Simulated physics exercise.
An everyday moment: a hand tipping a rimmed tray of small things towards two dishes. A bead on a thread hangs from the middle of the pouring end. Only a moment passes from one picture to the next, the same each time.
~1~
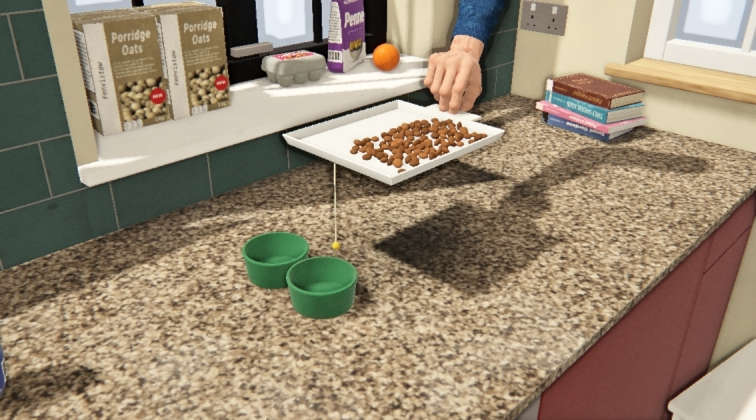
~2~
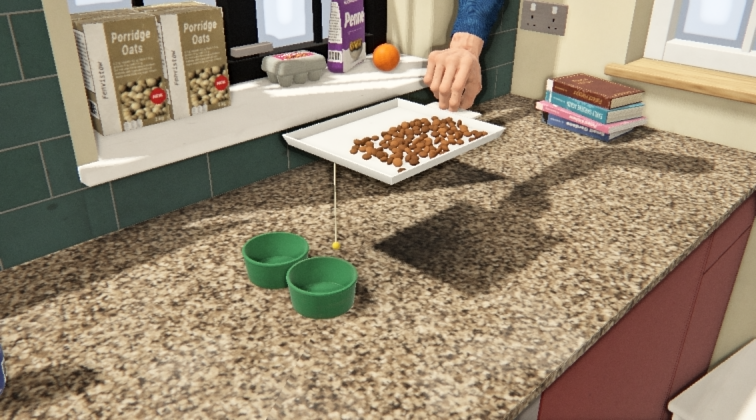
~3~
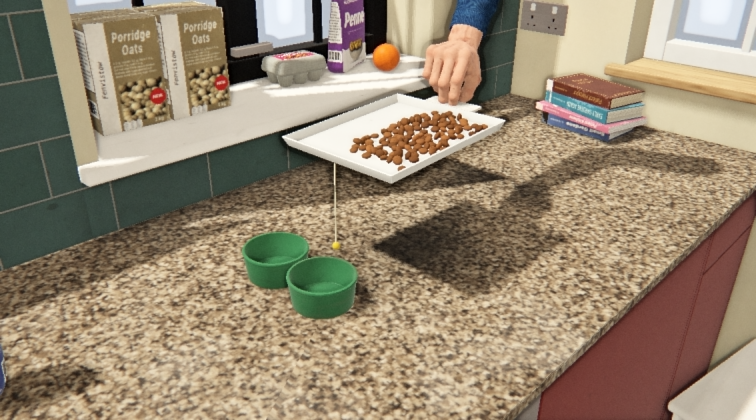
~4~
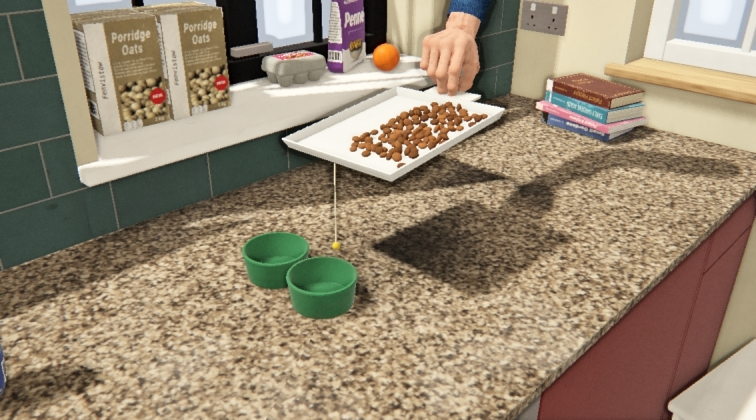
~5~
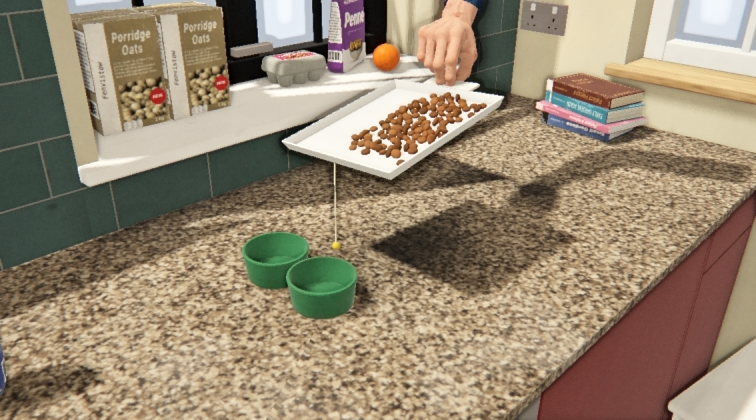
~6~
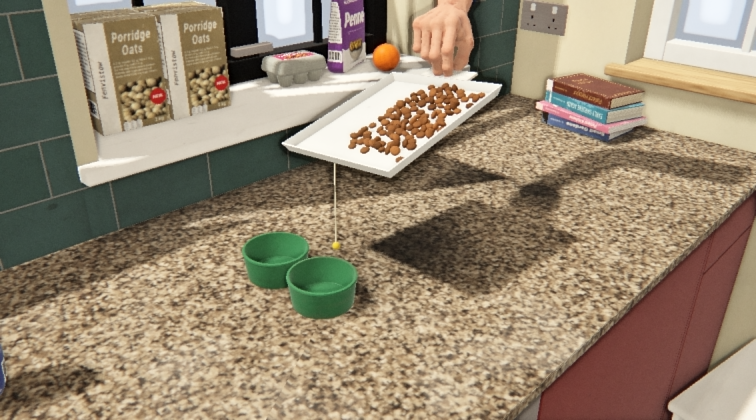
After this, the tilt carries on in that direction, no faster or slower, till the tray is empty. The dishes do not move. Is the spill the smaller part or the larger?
The two hold more than half of the load.
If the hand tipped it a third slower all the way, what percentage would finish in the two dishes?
Roughly 80 in a hundred.
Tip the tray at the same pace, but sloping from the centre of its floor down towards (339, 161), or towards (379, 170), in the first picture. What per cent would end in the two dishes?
The first gives 80 %, the second 10 %.
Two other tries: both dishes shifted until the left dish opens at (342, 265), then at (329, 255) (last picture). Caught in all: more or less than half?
First less than half, then below a half.
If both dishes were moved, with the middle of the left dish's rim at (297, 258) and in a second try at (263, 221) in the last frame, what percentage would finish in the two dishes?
First some 50, then 60 per cent.
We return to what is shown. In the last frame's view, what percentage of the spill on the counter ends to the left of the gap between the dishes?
Roughly 70 in a hundred.
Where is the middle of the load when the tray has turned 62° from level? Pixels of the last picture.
Roughly at (307, 161).
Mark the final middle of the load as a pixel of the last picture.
Close to (280, 267).
Just after the last frame, tray tipped steeply; roughly two thirds on the tray; just a few in the right dish; about a tenth in the left dish; roughly a third in the air.
A moment on, tray tipped past a quarter turn; just a few on the tray; about a tenth in the right dish; roughly half in the left dish; roughly a quarter outside both; just a few in the air.
Further on, tray tipped past a quarter turn; about a tenth in the right dish; roughly half in the left dish; roughly a quarter outside both.
When it is over, tray tipped past a quarter turn; about a tenth in the right dish; roughly half in the left dish; roughly a quarter outside both.
